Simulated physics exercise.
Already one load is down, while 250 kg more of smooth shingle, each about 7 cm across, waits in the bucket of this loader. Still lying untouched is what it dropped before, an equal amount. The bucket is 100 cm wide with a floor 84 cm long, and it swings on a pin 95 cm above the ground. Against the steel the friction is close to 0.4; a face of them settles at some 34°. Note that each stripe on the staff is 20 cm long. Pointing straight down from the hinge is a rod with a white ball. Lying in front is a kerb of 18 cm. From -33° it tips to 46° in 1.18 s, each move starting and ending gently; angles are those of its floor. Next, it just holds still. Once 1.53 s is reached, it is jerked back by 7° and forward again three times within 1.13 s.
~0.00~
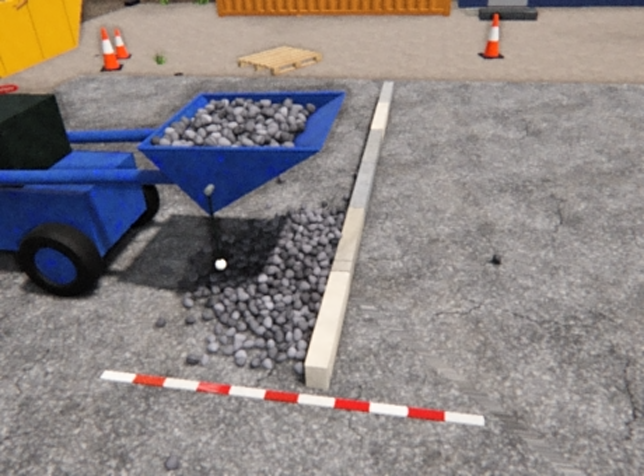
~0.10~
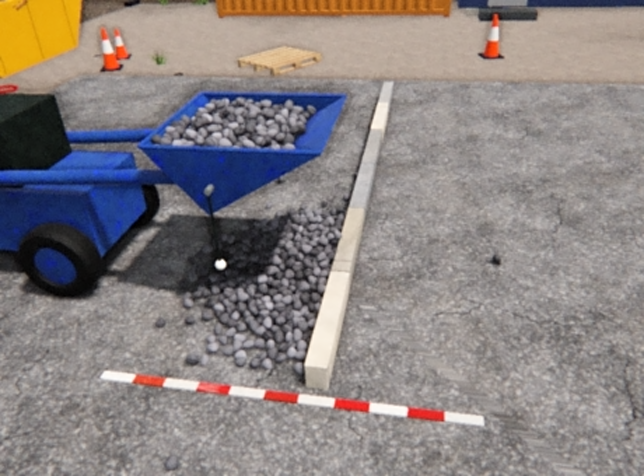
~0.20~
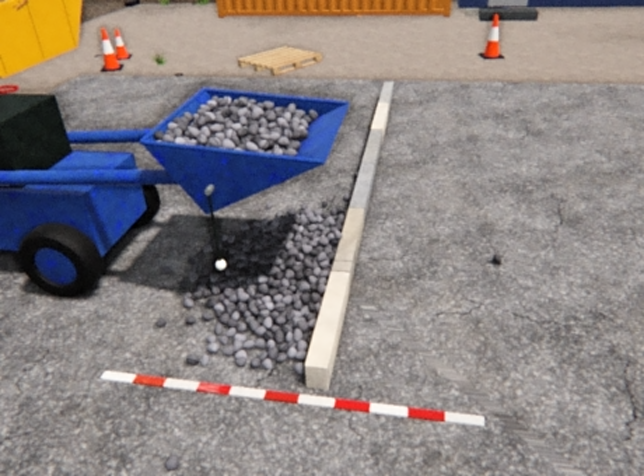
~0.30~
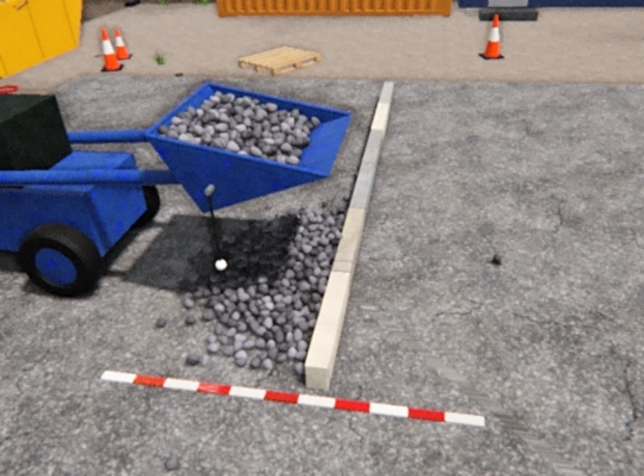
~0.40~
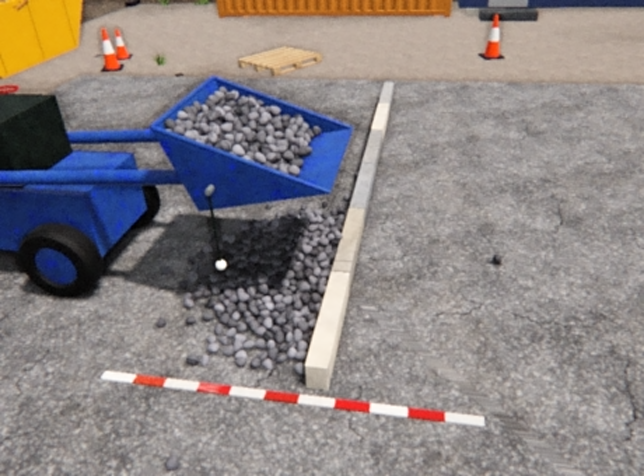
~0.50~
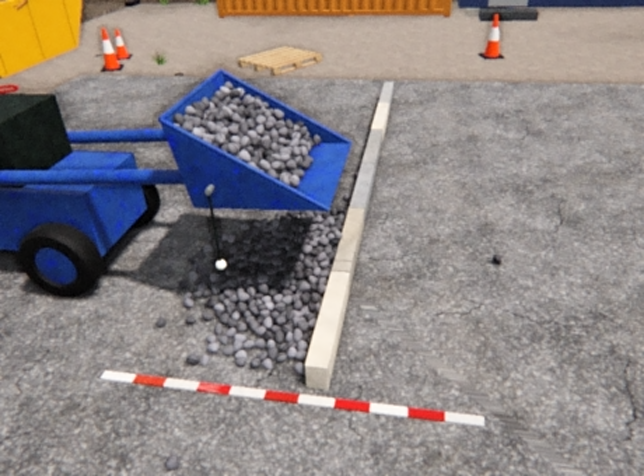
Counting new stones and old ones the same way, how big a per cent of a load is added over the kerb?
44 per cent, roughly.
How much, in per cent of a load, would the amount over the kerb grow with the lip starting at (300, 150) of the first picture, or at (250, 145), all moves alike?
Roughly 25 and 5 percent, in that order.
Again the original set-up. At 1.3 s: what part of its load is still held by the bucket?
Close to 35 per cent of the load.
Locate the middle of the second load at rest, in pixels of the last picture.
In the last view, about pixel (341, 265).
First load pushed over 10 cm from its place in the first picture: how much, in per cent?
Roughly 0 % of them.
After 0.9 s the floor is at 33°; in per cent of one load, 98 in the bucket, 101 on this side of the kerb; the foremost stones are at (354, 261).
After 1.3 s the floor is at 46°; in per cent of one load, 36 in the bucket, 154 on this side of the kerb, 10 over the kerb; the foremost stones are at (406, 266).
After 3.1 s the floor is at 46°; in per cent of one load, 0 in the bucket, 156 on this side of the kerb, 44 over the kerb; the foremost stones are at (543, 272).
After 5.5 s the floor is at 46°; in per cent of one load, 0 in the bucket, 156 on this side of the kerb, 44 over the kerb; the foremost stones are at (543, 272). Net gain over the kerb, 44.
